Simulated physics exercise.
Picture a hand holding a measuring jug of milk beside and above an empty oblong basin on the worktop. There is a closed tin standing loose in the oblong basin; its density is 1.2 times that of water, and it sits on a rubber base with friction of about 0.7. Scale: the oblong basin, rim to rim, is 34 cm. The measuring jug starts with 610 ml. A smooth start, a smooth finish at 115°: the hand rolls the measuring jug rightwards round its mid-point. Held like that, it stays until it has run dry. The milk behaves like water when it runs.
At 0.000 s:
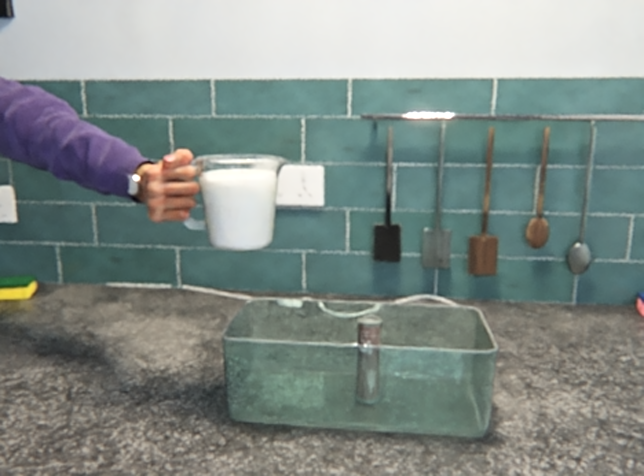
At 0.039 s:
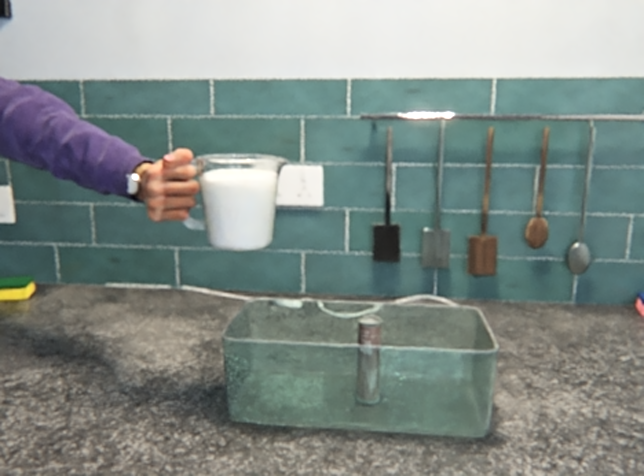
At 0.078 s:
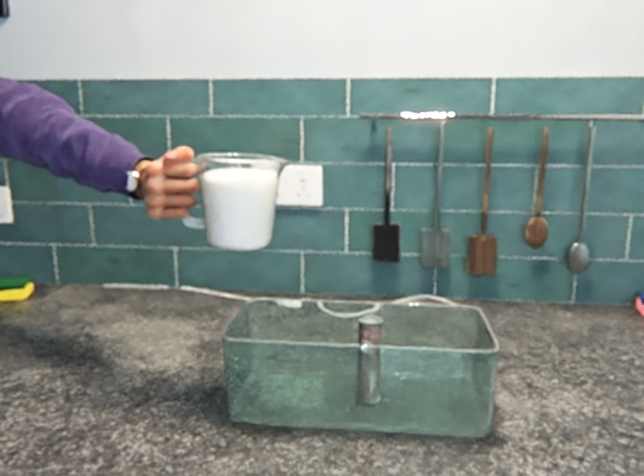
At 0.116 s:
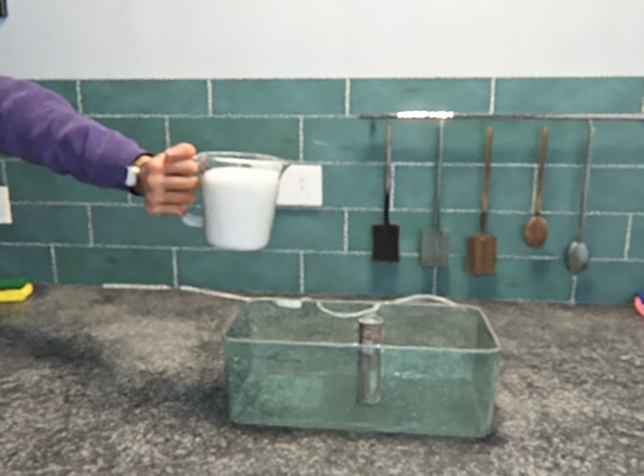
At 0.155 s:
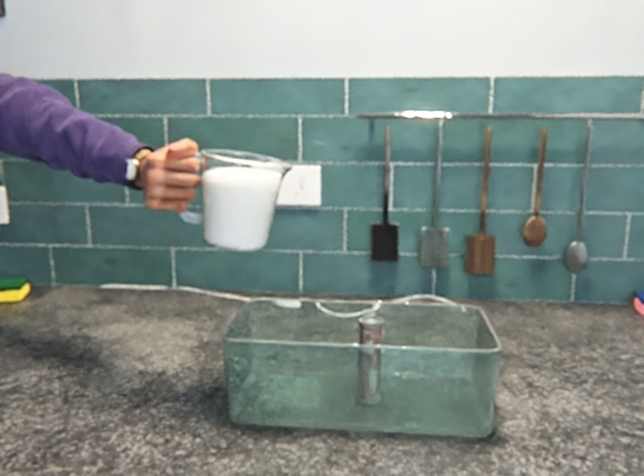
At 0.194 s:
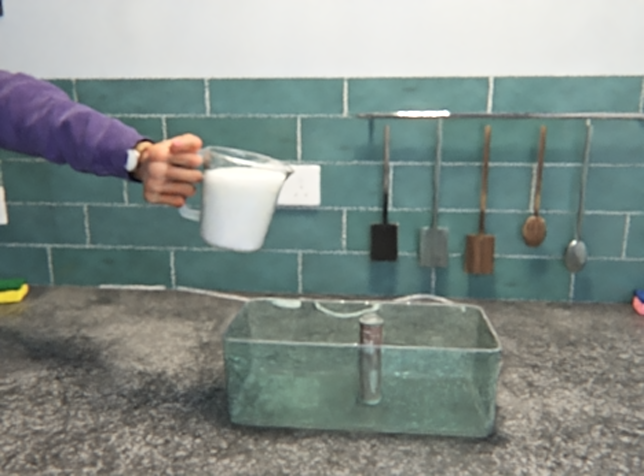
A hand slowly tilts a glass jug of milk slightly rightwards above a clear basin.
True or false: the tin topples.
False.
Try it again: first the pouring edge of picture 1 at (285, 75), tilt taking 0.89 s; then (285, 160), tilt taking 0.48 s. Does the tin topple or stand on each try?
Run one: It tumbles. Run two: It tumbles.
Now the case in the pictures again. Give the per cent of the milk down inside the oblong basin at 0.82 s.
I'd say roughly 68 in a hundred of it.
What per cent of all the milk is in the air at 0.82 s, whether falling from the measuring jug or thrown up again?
Close to 20 per cent.
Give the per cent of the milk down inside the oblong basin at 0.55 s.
4 %, give or take.
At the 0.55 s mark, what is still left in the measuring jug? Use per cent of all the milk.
I'd estimate some 72 % remains.
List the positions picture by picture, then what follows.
It leans 0°; its right rim is at (287, 160); the milk meets the walls at (205, 173) and (277, 174); the oblong basin's rim runs from (236, 317) to (487, 329); the tin's top is at (369, 324), in the first picture.
It leans 1°; its right rim is at (287, 160); the milk meets the walls at (205, 173) and (277, 174), in the second picture.
It leans 2°; its right rim is at (289, 162); the milk meets the walls at (205, 172) and (278, 174), in the third picture.
It leans 5°; its right rim is at (291, 163); the milk meets the walls at (207, 171) and (279, 175), in the fourth picture.
It leans 8°; its right rim is at (293, 167); the milk meets the walls at (207, 171) and (282, 175), in the fifth picture.
It leans 13°; its right rim is at (296, 171); the milk meets the walls at (208, 172) and (285, 176), in the sixth picture.
Then, 0.55 s in, the tilt is 79° and 71 per cent is still to pour; the tin stands where it began.
Then, 0.82 s in, the tilt is 113° and 11 per cent is still to pour; the tin leans 4°.
Then, 1.09 s in, the tilt is 115° and 0 per cent is still to pour; the tin stands 1 cm from where it began.
Then, 1.39 s in, the tilt is 115° and 0 per cent is still to pour; the tin stands 1 cm from where it began.
Finally, the tin stands 1 cm from where it began.
